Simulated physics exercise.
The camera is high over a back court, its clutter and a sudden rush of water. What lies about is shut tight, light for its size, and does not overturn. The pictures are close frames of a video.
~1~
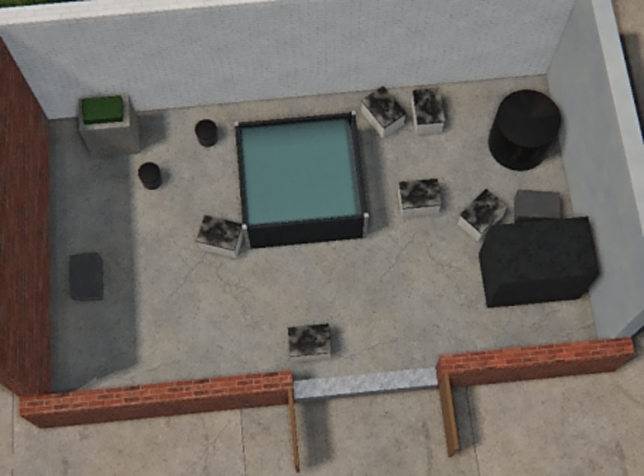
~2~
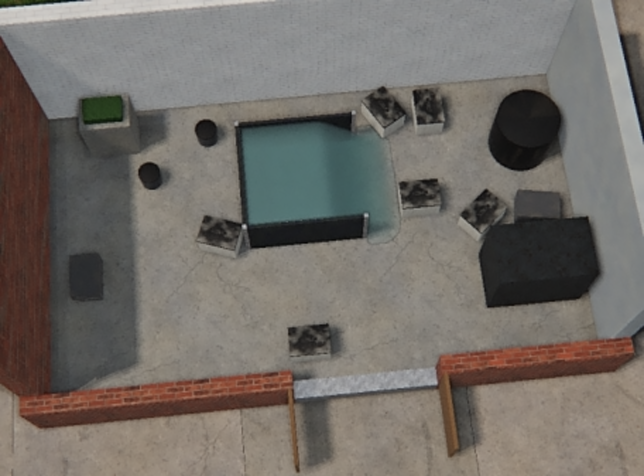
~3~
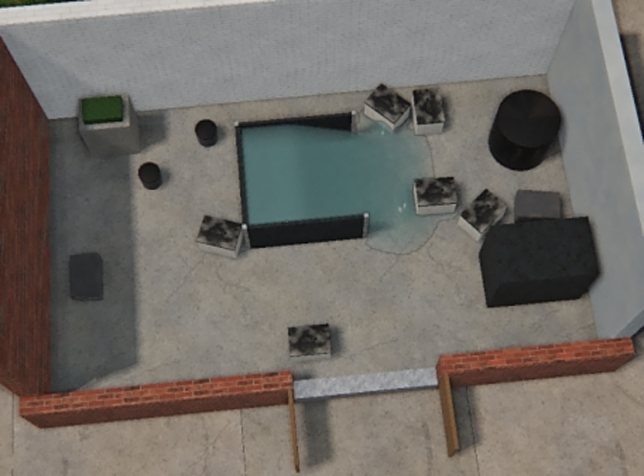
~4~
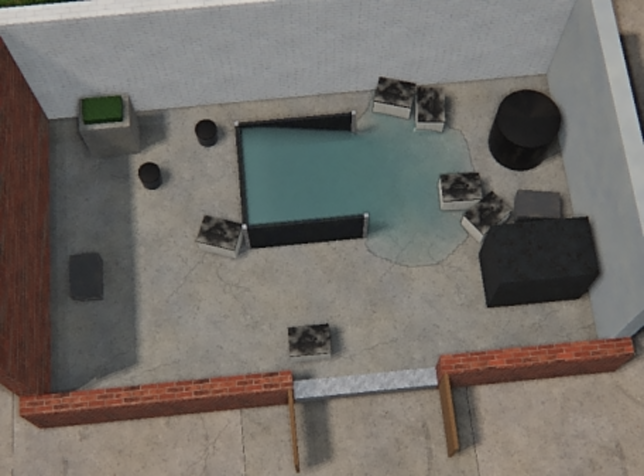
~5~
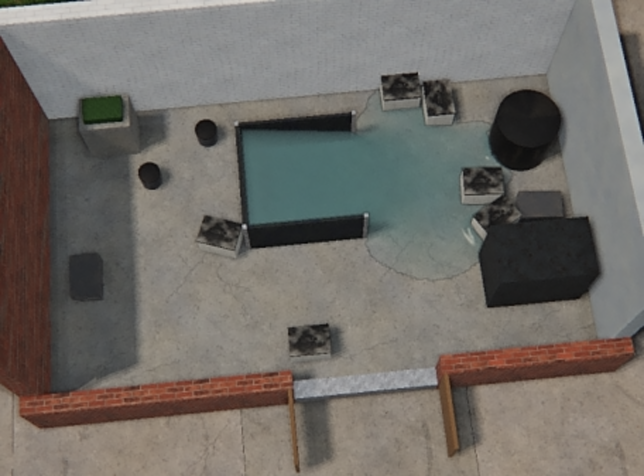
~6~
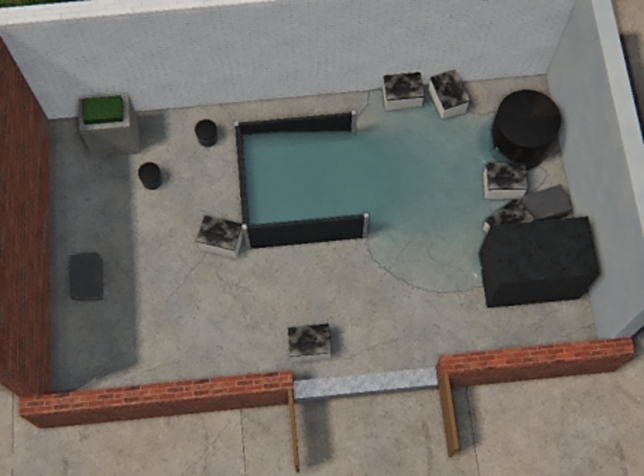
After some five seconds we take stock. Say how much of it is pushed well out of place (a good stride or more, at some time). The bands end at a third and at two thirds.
It is between one and two thirds.
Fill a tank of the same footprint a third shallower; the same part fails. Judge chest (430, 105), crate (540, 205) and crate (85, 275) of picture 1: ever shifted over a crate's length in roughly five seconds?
In turn: Moved that far, swept aside, not that far.
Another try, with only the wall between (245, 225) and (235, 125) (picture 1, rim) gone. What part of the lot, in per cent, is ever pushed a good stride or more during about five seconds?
Some 60 per cent.
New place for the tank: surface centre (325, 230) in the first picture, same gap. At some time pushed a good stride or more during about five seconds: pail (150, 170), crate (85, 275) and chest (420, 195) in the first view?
One after the other: Less than that, under that, that far or more.
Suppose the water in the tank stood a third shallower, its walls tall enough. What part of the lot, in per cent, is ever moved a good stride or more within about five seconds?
Roughly 50 per cent.
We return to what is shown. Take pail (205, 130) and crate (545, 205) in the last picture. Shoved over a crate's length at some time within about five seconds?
In that order: Swept aside, shifted that much.
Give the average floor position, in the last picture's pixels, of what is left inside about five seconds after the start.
Close to (264, 229).
A moment on, 3 of 10 are well off their spots; 5 afloat.
Next, 2 of 10 are well off their spots; 5 afloat.
Later, 3 of 10 are well off their spots; 4 afloat.
In the end, 6 of 10 are well off their spots, and 6 have been at some point; 6 afloat.
